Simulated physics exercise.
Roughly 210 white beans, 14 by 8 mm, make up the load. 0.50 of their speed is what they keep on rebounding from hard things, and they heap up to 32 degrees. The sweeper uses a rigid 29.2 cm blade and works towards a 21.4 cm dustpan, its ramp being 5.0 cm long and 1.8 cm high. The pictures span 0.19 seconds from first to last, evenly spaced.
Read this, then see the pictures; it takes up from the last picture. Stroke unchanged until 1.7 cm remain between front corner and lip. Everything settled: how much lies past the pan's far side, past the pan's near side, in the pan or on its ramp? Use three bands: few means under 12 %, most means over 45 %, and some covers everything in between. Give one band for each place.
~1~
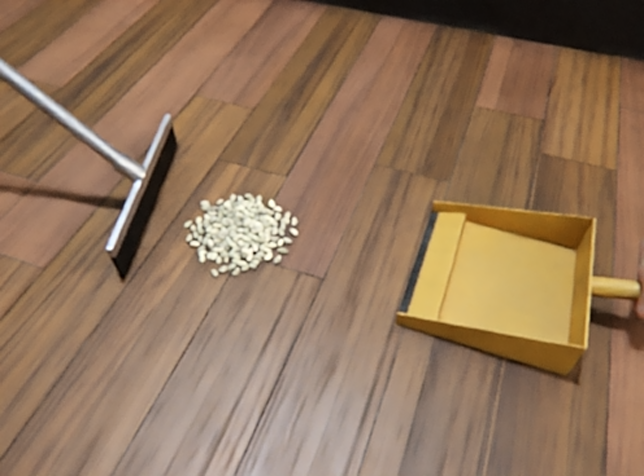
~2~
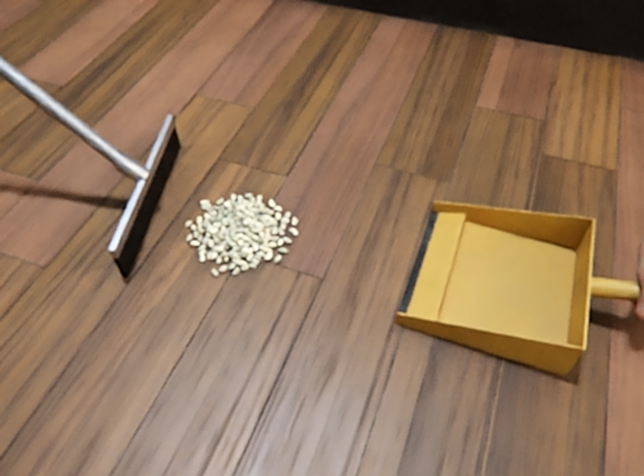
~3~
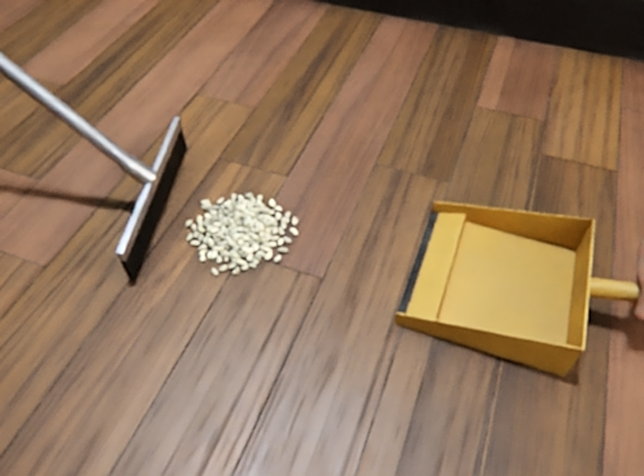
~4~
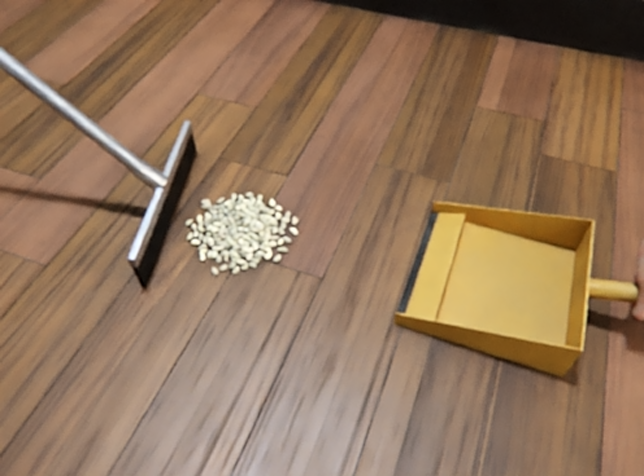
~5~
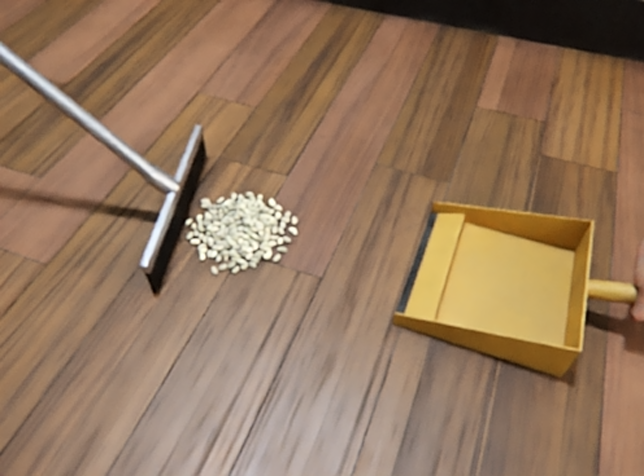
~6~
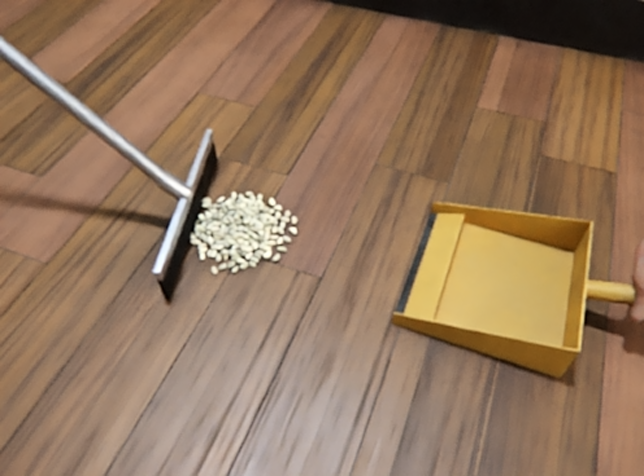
Far side: Few, near side: Some, pan: Few.
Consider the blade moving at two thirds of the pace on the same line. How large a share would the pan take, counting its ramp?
Then near 0 in a hundred.
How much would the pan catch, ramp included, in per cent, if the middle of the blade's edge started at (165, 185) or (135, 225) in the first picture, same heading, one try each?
Close to 10 in a hundred, then close to 0 in a hundred.
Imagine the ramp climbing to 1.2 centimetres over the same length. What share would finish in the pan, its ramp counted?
5 %.
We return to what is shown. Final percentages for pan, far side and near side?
Far side - 5; near side - 20; pan - 5.
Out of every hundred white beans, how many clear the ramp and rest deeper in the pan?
About 0 %.
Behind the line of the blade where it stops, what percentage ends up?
I'd say close to 5 per cent.
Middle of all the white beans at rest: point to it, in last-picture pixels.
Somewhere near (392, 270) in the last picture.
Then, 0.24 s after the last picture, middle of the blade 20 cm from the lip; 0 % over the lip, far side 0 %, near side 10 %.
Then, 0.40 s after the last picture, middle of the blade 11 cm from the lip; 0 % over the lip, far side 0 %, near side 15 %.
Then, 0.69 s after the last picture, middle of the blade 5 cm from the lip; 10 % over the lip, far side 5 %, near side 20 %.
In the end, far side 5 %, near side 20 %, pan 5 %, in front of the lip or behind the blade 70 %.
